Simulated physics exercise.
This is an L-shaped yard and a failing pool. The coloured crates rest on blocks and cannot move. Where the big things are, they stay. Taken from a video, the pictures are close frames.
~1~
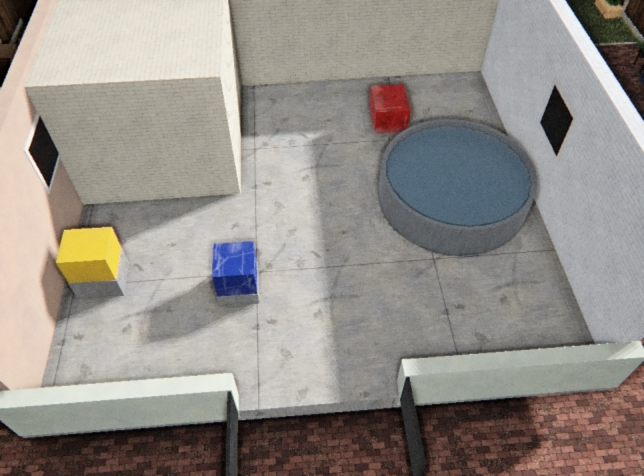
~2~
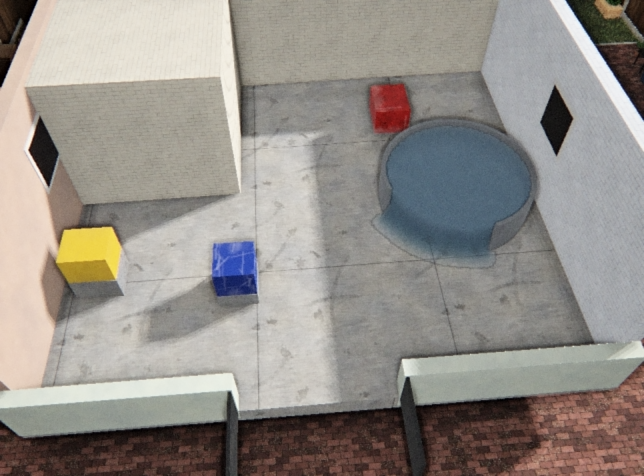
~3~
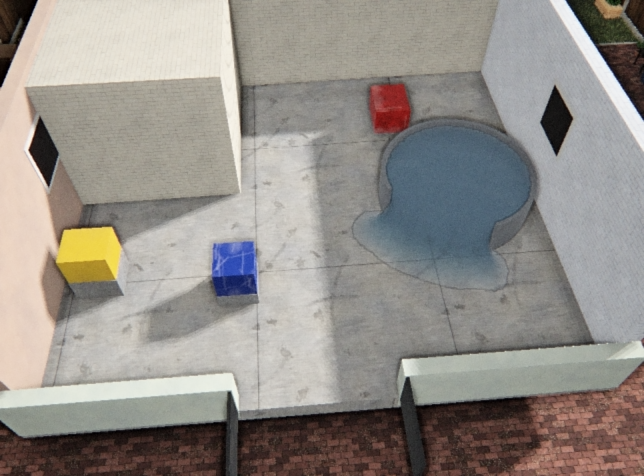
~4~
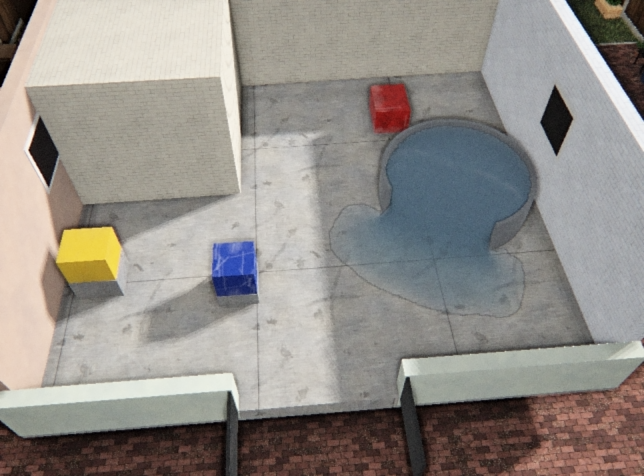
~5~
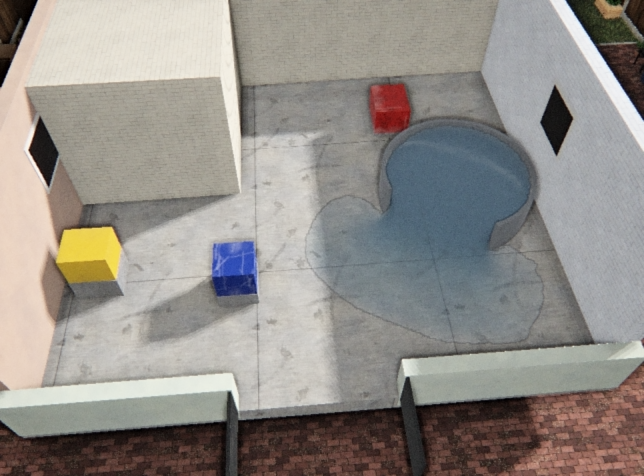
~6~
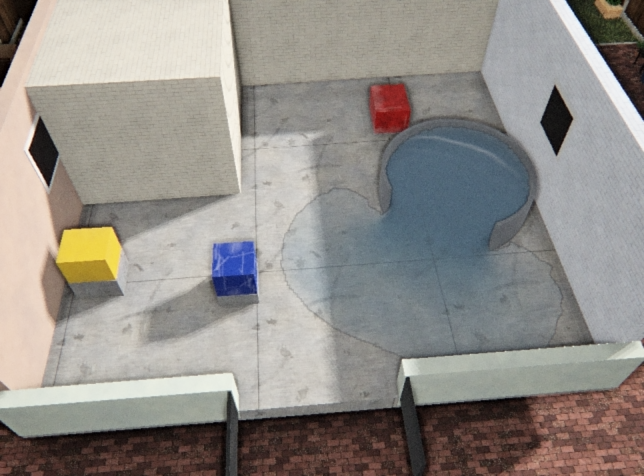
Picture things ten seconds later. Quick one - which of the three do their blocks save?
My prediction: The yellow crate is left dry; the red crate is left dry; the blue crate is left dry.
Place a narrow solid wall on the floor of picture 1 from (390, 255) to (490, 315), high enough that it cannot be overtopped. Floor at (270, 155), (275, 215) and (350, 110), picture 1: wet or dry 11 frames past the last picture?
Taking the three spots in order: Spared, soaked, spared.
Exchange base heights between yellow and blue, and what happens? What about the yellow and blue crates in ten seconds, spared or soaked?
The yellow one is not reached, and the blue one is not reached.
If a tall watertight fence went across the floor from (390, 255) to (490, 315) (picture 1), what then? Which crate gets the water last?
It's the red-painted one.
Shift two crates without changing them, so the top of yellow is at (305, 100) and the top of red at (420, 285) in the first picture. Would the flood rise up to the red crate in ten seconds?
The red one is reached.
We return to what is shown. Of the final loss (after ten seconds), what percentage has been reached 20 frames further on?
About 55 per cent.
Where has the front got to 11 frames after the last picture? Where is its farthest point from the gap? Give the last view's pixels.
Somewhere near (75, 408).
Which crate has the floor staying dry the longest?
Crate: The red-painted one.
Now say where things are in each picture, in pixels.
In the first frame, the pool at (458, 173) is whole and still.
In the second frame, the front is at (377, 220), out from the gap at (431, 239).
In the third frame, water pours out at (431, 241) and has run to (358, 224).
In the fourth frame, the front is at (508, 311), out from the gap at (430, 242).
In the fifth frame, the front is at (520, 334), out from the gap at (430, 242).
In the sixth frame, water pours out at (430, 242) and has run to a hidden place.
A moment on, water covers 35 % of the floor; the yellow crate not reached, the red crate not reached, the blue crate water round its plinth.
Next, water covers 40 % of the floor; the yellow crate water round its plinth, the red crate not reached, the blue crate water round its plinth.
Then, water covers 55 % of the floor; the yellow crate water round its plinth, the red crate not reached, the blue crate water round its plinth.
Later, water covers 65 % of the floor; the yellow crate water round its plinth, the red crate not reached, the blue crate water round its plinth.
In the end, water covers 80 % of the floor; the yellow crate stayed above the water, the red crate stayed above the water, the blue crate stayed above the water.
